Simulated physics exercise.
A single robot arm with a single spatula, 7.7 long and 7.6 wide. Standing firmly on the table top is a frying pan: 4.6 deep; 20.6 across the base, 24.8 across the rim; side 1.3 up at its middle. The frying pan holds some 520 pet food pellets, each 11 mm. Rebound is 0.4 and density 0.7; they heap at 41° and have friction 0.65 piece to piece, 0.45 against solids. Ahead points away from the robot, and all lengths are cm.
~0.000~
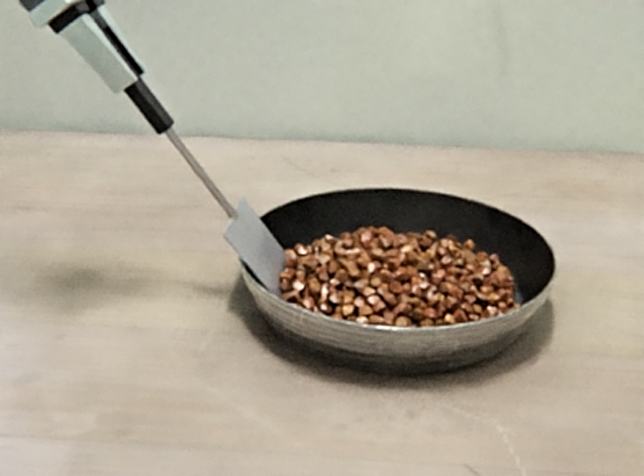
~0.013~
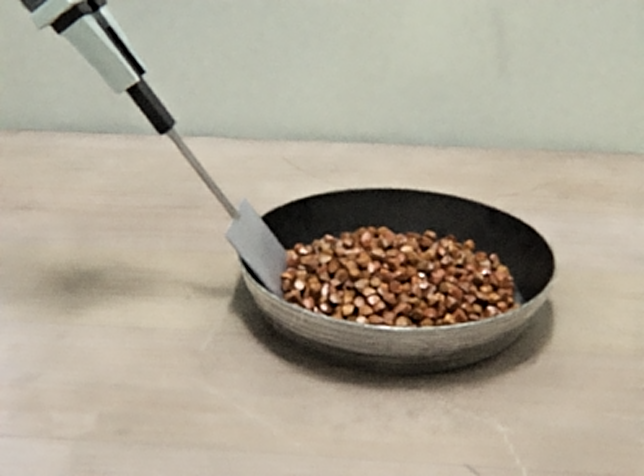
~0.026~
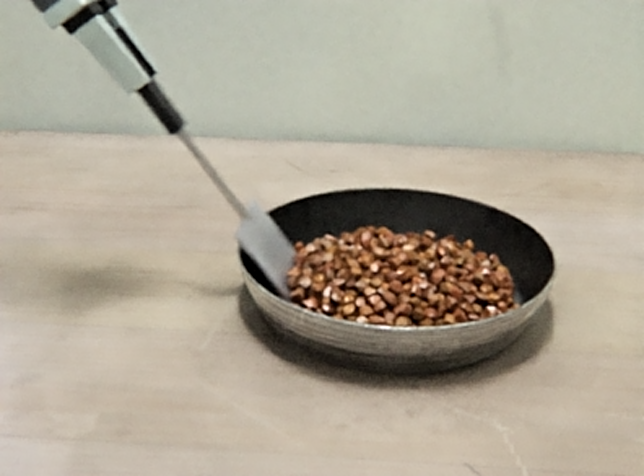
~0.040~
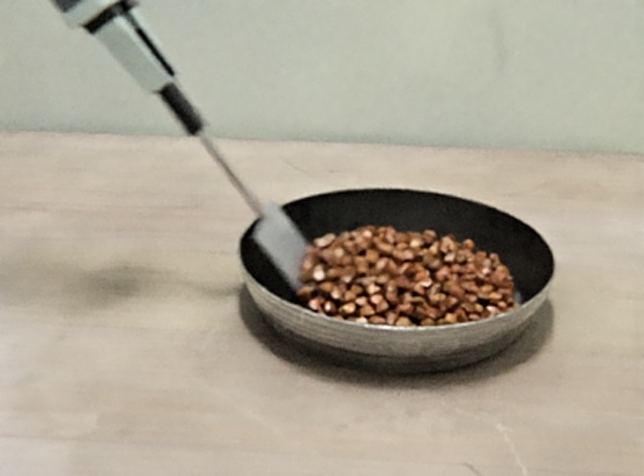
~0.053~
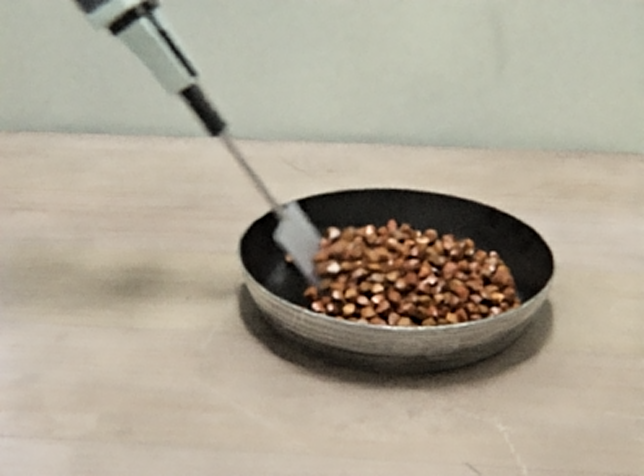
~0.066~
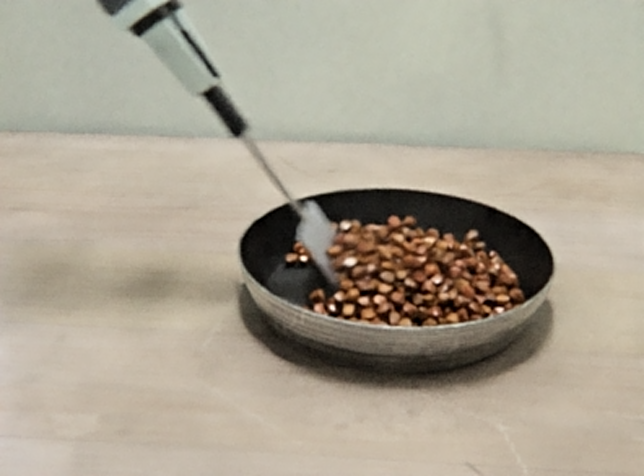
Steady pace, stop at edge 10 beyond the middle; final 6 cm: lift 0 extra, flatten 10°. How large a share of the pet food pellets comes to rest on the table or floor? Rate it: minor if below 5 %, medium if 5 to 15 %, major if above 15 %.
Rating: Major.
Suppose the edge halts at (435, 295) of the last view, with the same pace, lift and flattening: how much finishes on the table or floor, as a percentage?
About 0 per cent.
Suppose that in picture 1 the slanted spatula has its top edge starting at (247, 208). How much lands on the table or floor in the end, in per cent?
I'd estimate close to 30 per cent.
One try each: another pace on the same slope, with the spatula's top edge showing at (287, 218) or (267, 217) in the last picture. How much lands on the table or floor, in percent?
Respectively, around 20 and 5 per cent.
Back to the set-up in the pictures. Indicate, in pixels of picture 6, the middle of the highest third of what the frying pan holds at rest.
The middle lies somewhere around (504, 271).
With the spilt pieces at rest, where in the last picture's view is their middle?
I'd place it close to (624, 301).
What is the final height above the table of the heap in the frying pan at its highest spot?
It reaches about 5.5 cm.
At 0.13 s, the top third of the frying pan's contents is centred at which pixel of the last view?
I'd say close to (460, 256).
By 0.10 s, sloping 55°, highest piece 6 above the table; 522 in the frying pan.
By 0.13 s, sloping 53°, highest piece 7 above the table; 522 in the frying pan.
By 0.35 s, sloping 45°, highest piece 16 above the table; 389 in the frying pan, 48 on the table or floor, 85 on the blade or in flight.
By 1.40 s, sloping 45°, highest piece 5 above the table; 383 in the frying pan, 139 on the table or floor.
Final count, 383 in the frying pan, 139 on the table or floor. That is 27 % on the table or floor.
